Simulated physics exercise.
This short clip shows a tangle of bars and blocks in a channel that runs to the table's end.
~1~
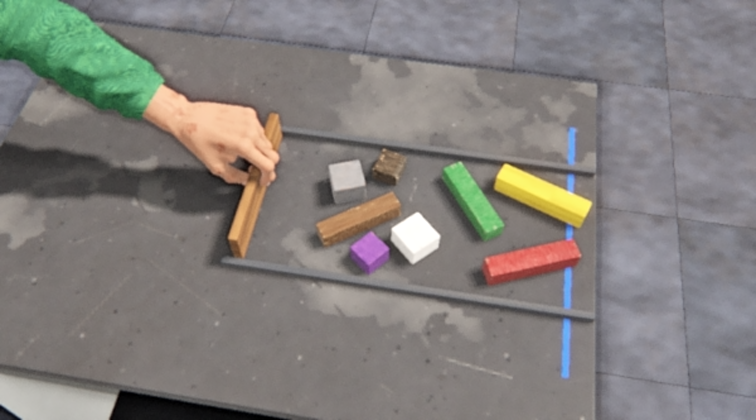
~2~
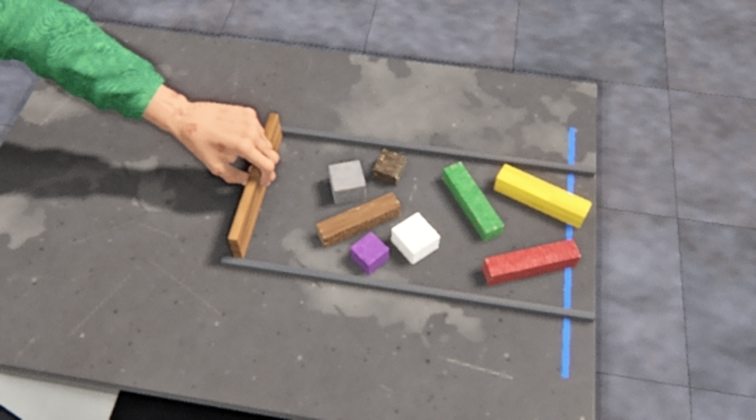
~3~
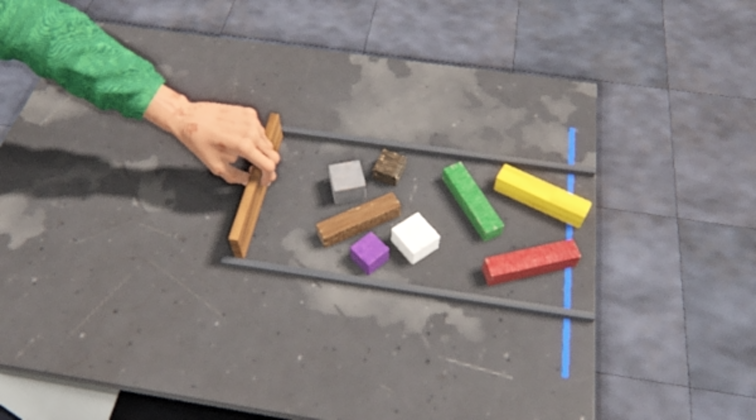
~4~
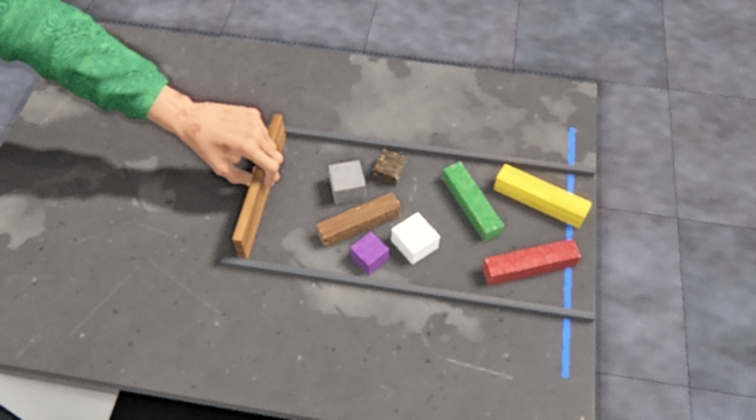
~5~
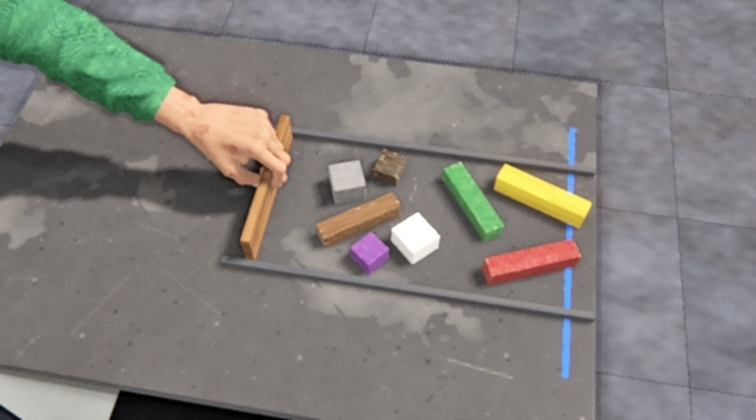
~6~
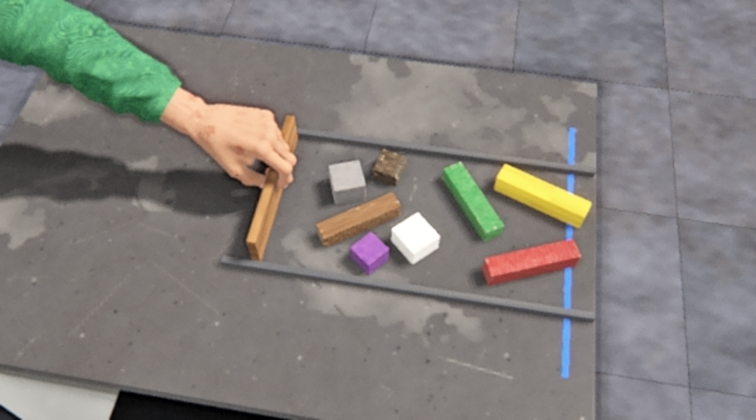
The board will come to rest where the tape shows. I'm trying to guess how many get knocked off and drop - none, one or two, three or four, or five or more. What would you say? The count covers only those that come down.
I would say five or more.
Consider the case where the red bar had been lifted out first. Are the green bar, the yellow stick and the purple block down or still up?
Note: Green bar is off by the end; yellow stick is off by the end; purple block is on by the end.
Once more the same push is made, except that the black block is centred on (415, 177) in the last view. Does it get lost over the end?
So it does not drop, then.
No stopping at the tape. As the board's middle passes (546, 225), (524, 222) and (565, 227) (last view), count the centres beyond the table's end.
By position: 3 / 2 / 5.
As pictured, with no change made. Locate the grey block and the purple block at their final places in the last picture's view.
The grey block comes to rest close to (588, 219), while the purple block rests close to (584, 296).
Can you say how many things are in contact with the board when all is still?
That makes 3.
A little later, none off yet; yellow stick at rest near (542, 196); red bar at rest near (531, 262); green bar at rest near (474, 201).
When it is over, the number that fall off is five or more; down, brown bar, white block, green bar, red bar and yellow stick.
